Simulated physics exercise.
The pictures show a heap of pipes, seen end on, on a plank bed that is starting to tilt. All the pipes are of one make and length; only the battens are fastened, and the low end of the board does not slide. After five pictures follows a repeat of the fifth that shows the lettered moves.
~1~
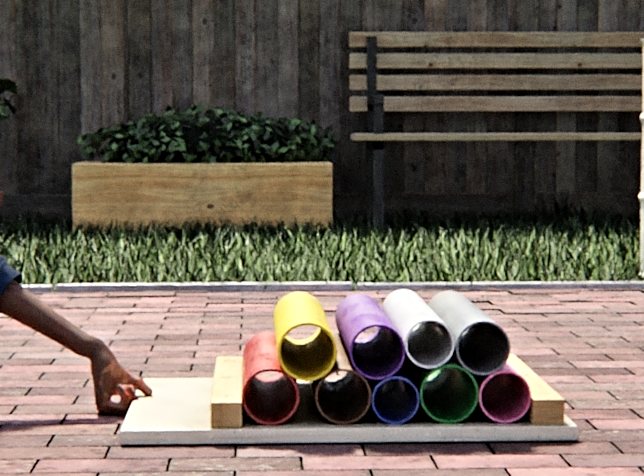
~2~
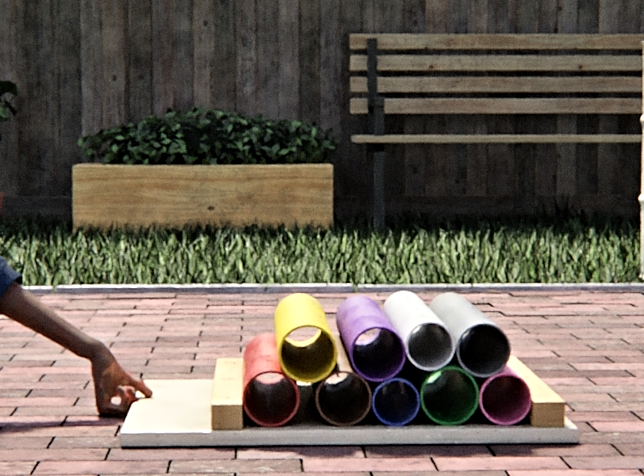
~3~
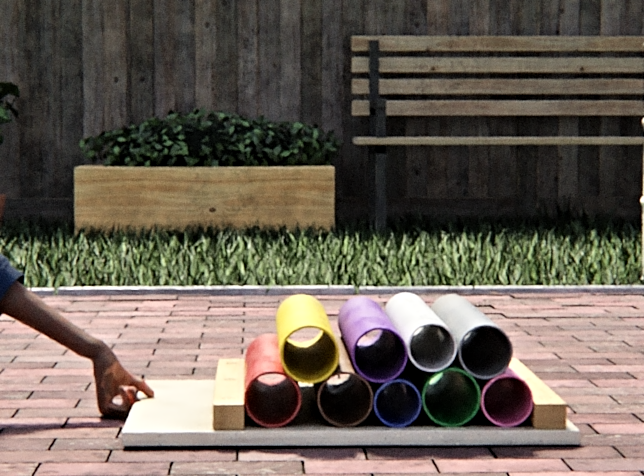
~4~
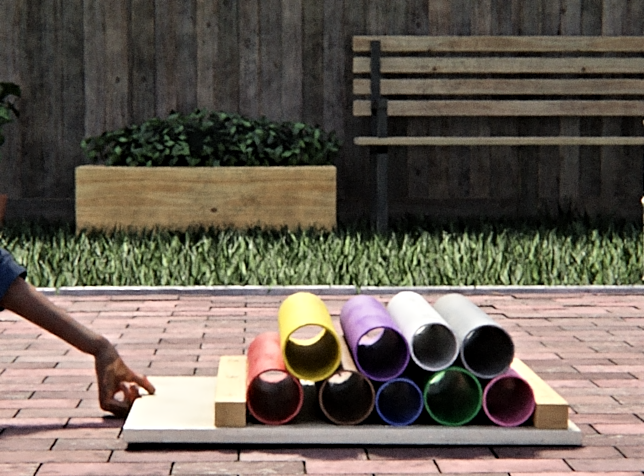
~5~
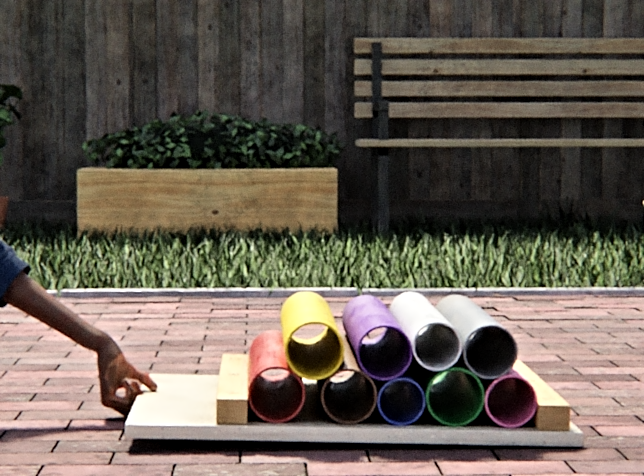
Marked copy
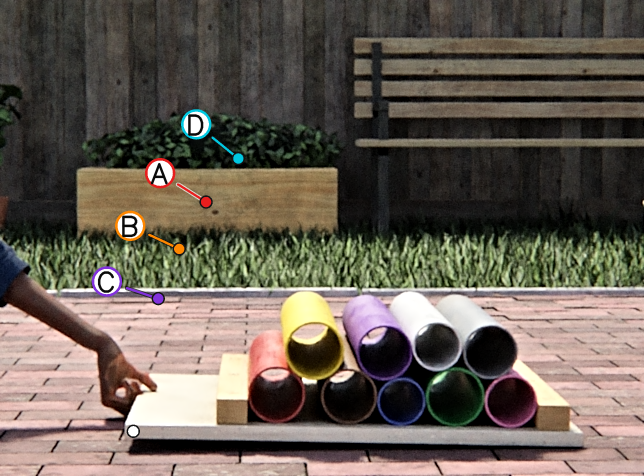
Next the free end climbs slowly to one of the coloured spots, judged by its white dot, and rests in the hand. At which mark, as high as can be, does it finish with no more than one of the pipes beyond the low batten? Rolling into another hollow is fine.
Up to C.
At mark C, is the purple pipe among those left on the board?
The purple pipe: Yes.
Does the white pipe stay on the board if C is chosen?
Yes, with C.
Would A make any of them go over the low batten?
Yes.
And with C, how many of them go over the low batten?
The count is none.
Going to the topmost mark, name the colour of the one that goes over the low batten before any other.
The grey one.
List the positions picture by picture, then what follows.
The first picture shows white pipe (429, 344); yellow pipe (307, 351); grey pipe (483, 348).
The second picture shows grey pipe (484, 350); board (342, 397).
The third picture shows board (343, 398); red pipe (272, 399); pink pipe (508, 401).
The fourth picture shows board (345, 396); red pipe (274, 396); brown pipe (347, 397).
The fifth picture shows board (347, 396); red pipe (276, 395); brown pipe (349, 396).
On the marked copy, A at (206, 202); B at (179, 249); C at (158, 298); D at (238, 159); the white dot at (133, 431).
Following C. Soon after the start, board at 14°.
Later, board at 19°.
In the end, board at 19°, none over the low batten.
As for the rest, A four over the low batten (purple, white, yellow, grey); B four over the low batten (purple, white, yellow, grey); D four over the low batten (purple, white, yellow, grey).
